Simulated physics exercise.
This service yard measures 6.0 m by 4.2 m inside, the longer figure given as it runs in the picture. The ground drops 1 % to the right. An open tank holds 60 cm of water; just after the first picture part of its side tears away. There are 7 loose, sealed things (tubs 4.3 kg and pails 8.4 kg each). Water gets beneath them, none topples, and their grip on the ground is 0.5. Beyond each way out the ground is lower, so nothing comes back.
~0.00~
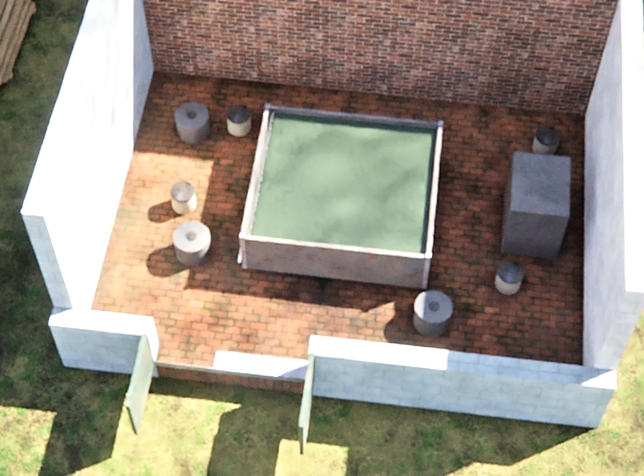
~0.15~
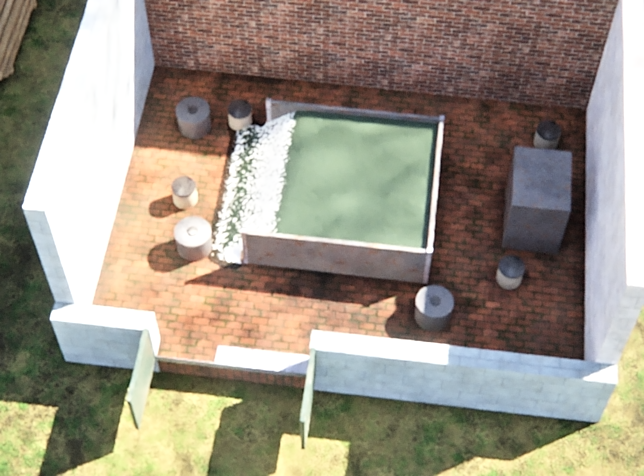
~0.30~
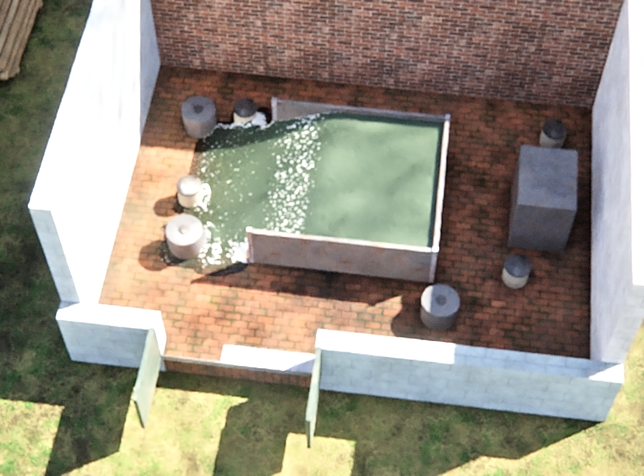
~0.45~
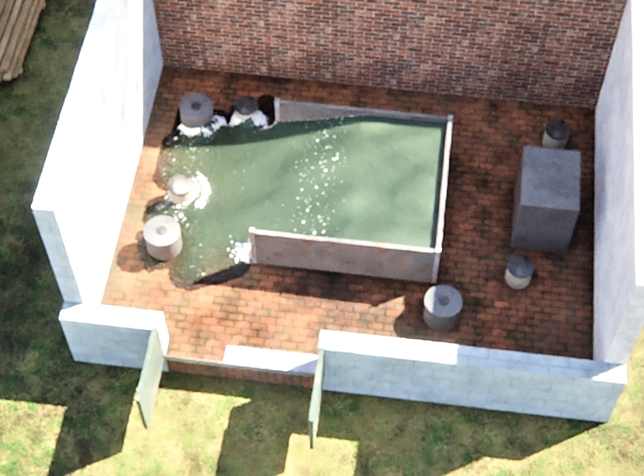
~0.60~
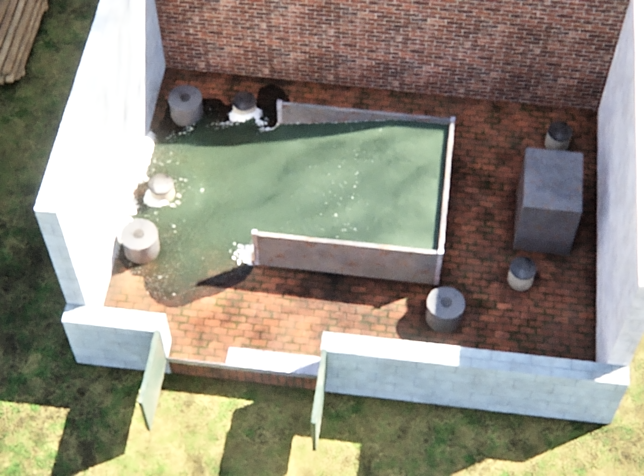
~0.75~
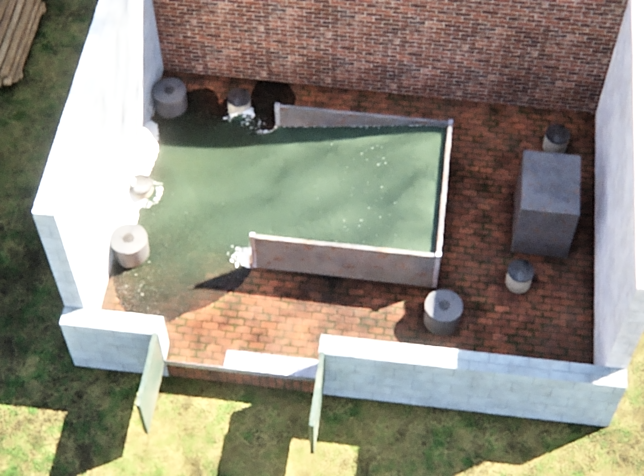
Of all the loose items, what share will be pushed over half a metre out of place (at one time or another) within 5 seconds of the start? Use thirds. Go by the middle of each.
That comes to two thirds or above.
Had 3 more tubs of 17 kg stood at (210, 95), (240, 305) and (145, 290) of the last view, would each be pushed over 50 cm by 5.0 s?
In turn: Past it, more, past it.
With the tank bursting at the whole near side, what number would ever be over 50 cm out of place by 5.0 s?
In that case 3 of them.
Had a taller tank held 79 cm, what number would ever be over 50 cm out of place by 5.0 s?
Then 7.
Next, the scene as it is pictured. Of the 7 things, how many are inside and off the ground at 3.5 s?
1 of them.
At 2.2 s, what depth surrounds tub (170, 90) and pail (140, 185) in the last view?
About 18 and 29 cm.
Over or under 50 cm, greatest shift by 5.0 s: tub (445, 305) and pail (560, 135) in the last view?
In turn: Over, past it.
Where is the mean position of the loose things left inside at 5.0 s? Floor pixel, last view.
Around (540, 239).
After 1.1 s 4 of 7 are over 50 cm from their spots; 2 afloat.
After 2.2 s 3 of 7 are over 50 cm from their spots; 3 afloat.
After 3.5 s 5 of 7 are over 50 cm from their spots; 1 afloat.
After 5.0 s 6 of 7 are over 50 cm from their spots, and 6 have been at some point; 4 afloat.
